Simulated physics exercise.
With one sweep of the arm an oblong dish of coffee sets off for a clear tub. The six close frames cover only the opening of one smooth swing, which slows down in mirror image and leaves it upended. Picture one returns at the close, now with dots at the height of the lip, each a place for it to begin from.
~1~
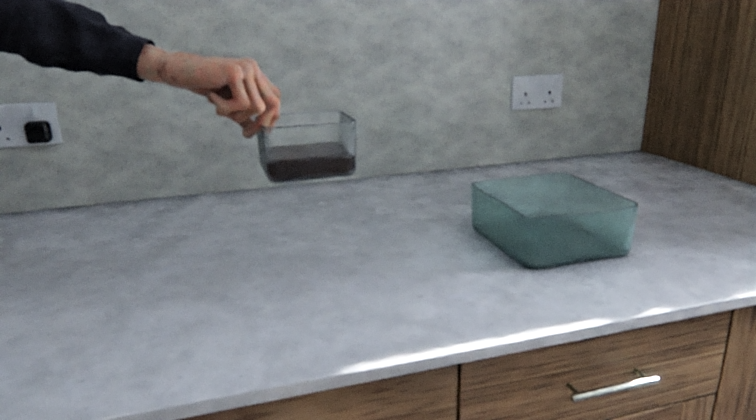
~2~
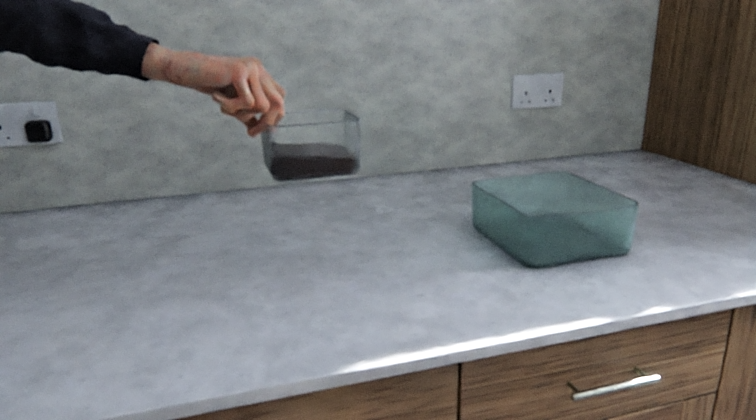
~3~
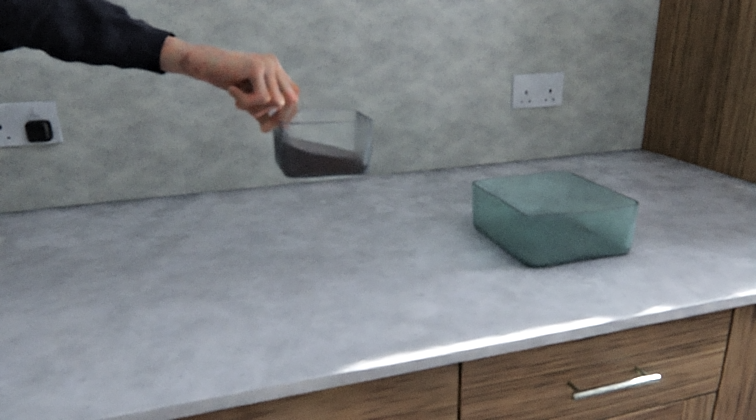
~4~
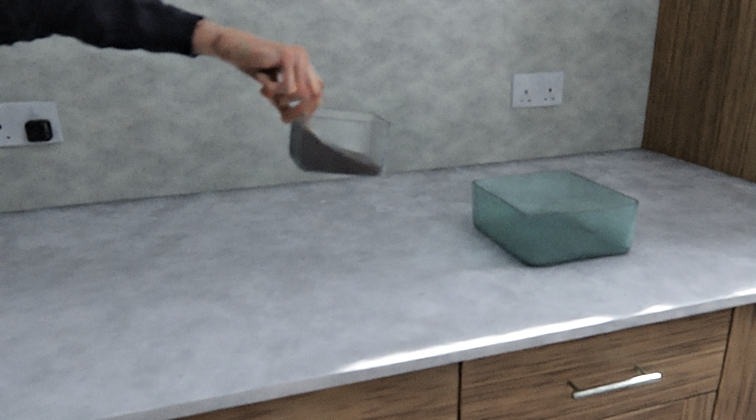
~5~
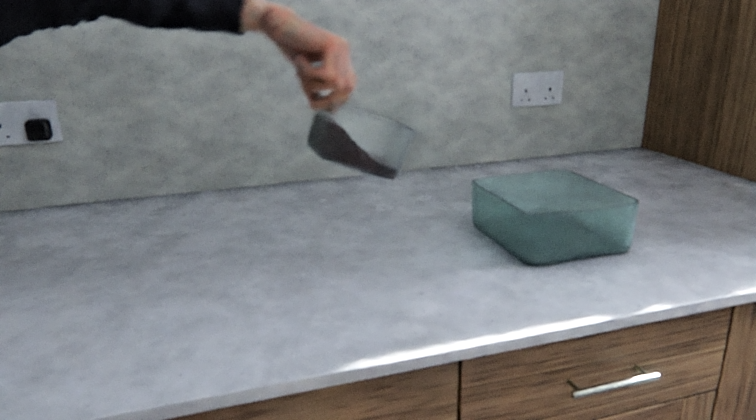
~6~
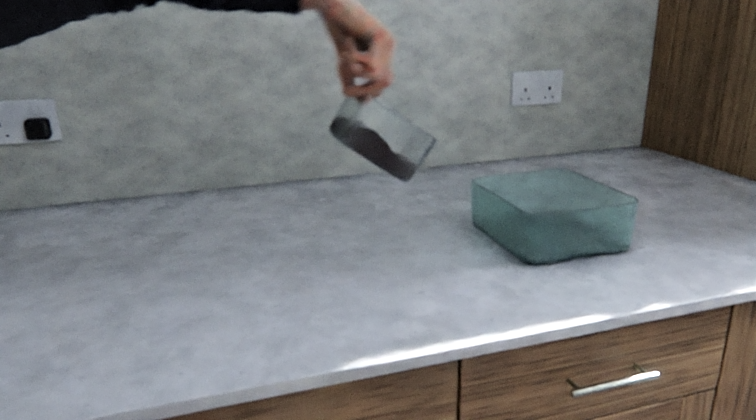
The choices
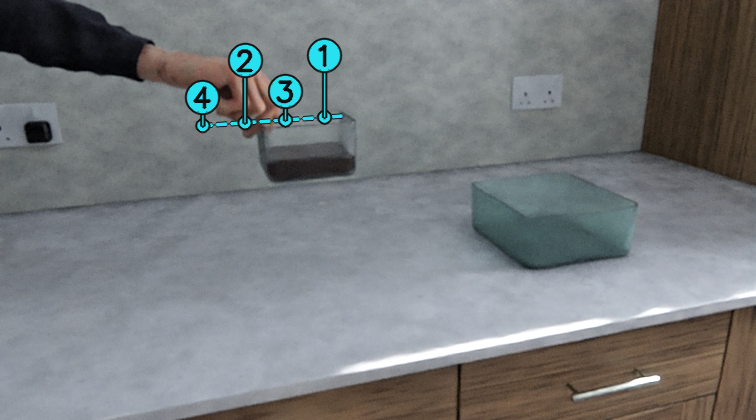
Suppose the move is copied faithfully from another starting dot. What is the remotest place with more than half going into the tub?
1.
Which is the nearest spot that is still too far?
That would be 3.
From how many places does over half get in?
One of the four.
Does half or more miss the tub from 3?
Yes, that goes wrong.
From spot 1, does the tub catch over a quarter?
Yes, clearly.
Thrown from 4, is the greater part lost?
Yes, it does.
In cyan, 1 at (324, 117); 2 at (245, 122); 3 at (285, 119); 4 at (202, 125).
With 1, about 68 % lands in the tub, 20 % falls short and 12 % goes beside or beyond.
With 2, about 2 % lands in the tub, 93 % falls short and 4 % goes beside or beyond.
With 3, about 27 % lands in the tub, 59 % falls short and 14 % goes beside or beyond.
With 4, about 0 % lands in the tub, 98 % falls short.
